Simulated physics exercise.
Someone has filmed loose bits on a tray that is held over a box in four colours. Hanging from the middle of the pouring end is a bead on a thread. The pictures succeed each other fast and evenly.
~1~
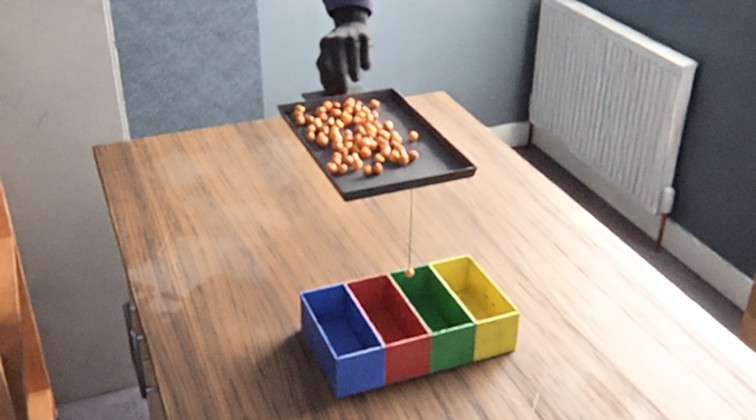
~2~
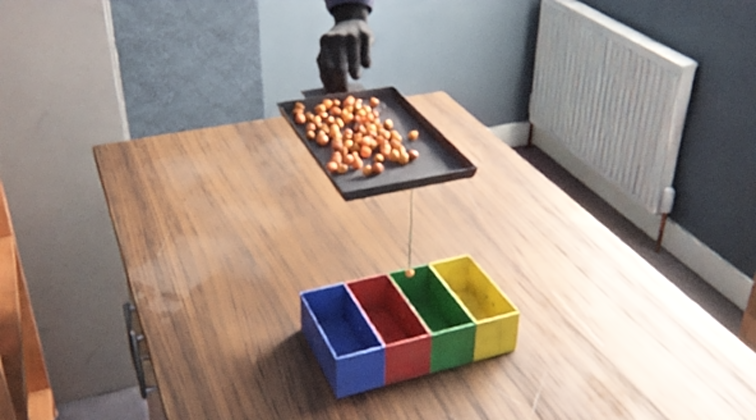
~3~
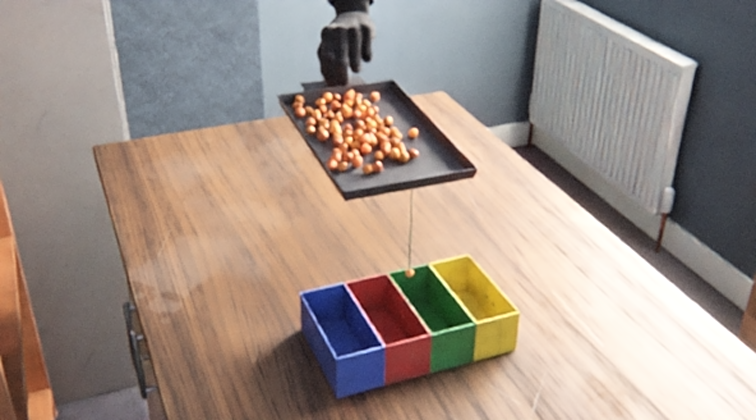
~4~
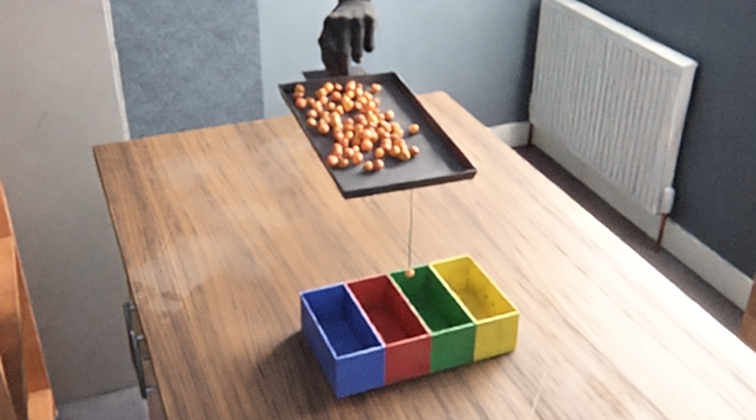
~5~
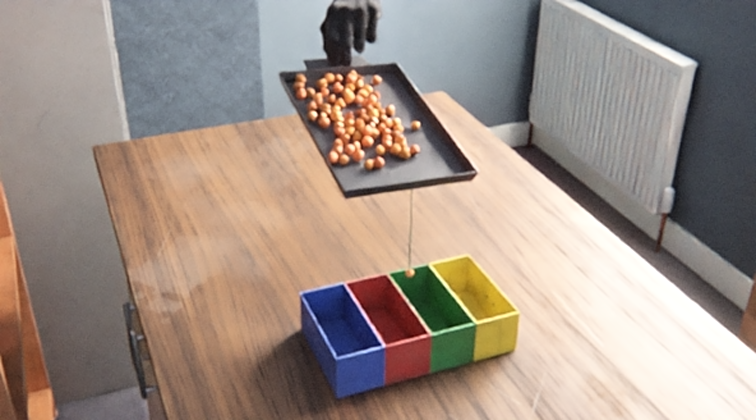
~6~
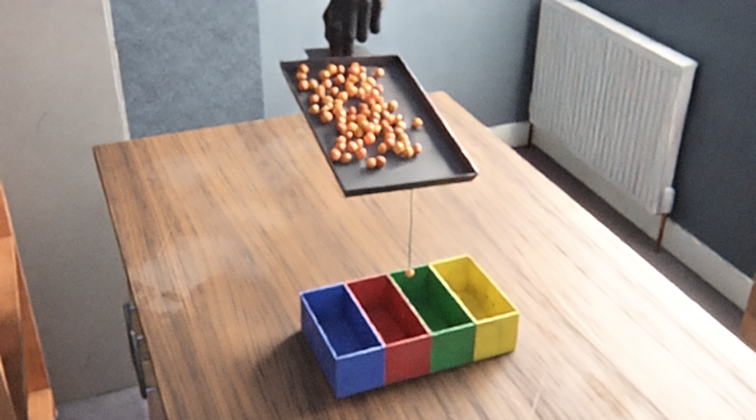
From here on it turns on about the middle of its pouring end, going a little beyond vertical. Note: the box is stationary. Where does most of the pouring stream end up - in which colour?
In the yellow one.
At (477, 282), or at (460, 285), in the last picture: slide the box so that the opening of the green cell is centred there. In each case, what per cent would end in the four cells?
In order: 100 per cent and 100 per cent.
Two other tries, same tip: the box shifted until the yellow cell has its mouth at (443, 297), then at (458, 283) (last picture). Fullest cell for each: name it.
The first time the cell in yellow comes out on top, the second time the yellow one.
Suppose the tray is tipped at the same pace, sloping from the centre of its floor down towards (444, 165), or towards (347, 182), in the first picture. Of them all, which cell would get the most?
The yellow cell, then the blue one.
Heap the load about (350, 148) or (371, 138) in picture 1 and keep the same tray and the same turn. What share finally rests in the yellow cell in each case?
In order, about 50 and 50 in a hundred.
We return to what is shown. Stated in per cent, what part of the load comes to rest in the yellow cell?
Roughly 50 percent.
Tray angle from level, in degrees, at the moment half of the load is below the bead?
At some 95 degrees.
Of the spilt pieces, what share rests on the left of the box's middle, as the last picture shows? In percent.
Close to 0 per cent.
Soon after the last picture, tray tipped steeply; most on the tray; a stray few in the yellow cell; about a quarter falling or outside the box.
A little later, tray tipped right over; about half on the tray; a small part in the yellow cell; a stray few in the green cell; a stray few in the red cell; about a third falling or outside the box.
Later still, tray tipped past a quarter turn; about half in the yellow cell; about a quarter in the green cell; a small part in the red cell; about a quarter falling or outside the box.
At rest, tray tipped past a quarter turn; about half in the yellow cell; about a quarter in the green cell; a small part in the red cell; none in the blue cell; about a quarter outside the box.
